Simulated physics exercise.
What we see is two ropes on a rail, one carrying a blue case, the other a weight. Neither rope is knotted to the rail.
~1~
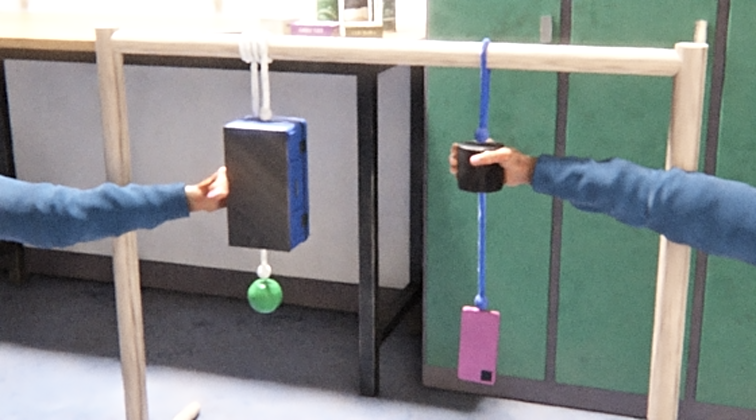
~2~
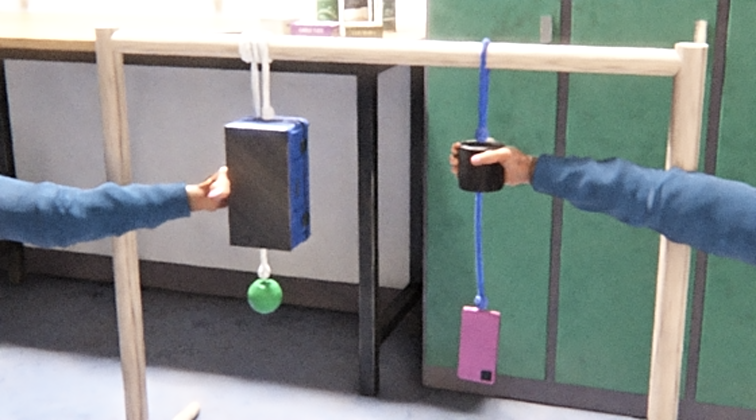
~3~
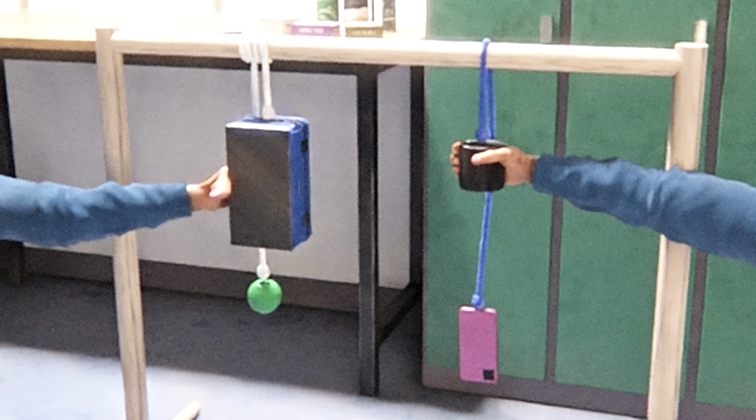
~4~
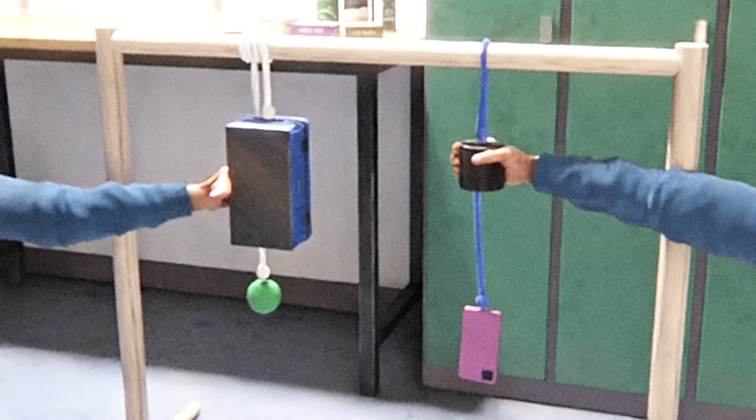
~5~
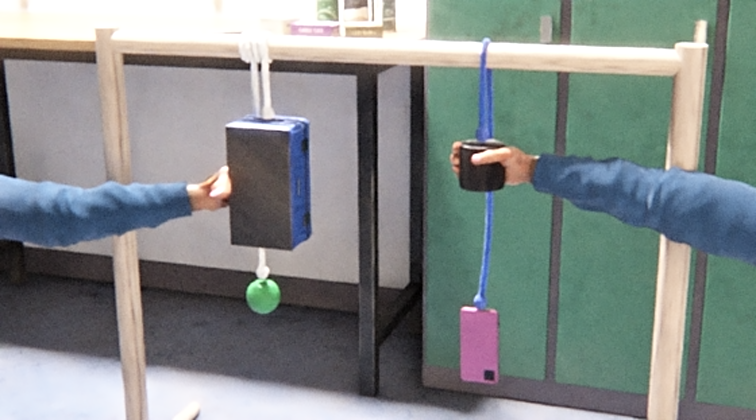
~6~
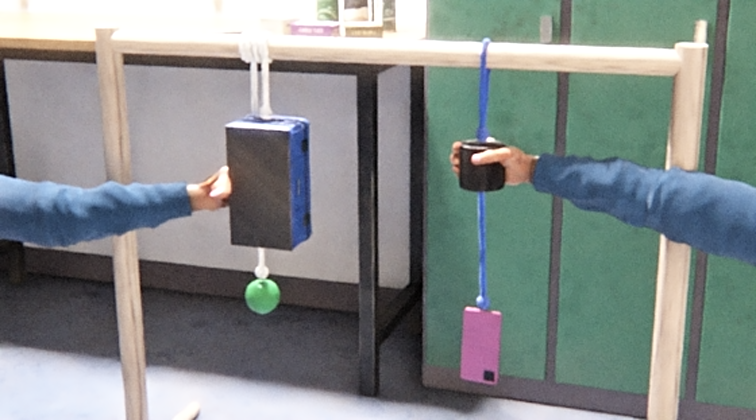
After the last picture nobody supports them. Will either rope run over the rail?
Outcome: The blue case stays hanging. The weight drops.
Then, 0.38 s on from there, blue case off the floor near (269, 184); weight dropping near (478, 330).
Then, 0.68 s on from there, blue case off the floor near (268, 183); weight on the floor.
In the end, blue case off the floor near (268, 184); weight on the floor. The blue case is held and the weight pulls its rope through.
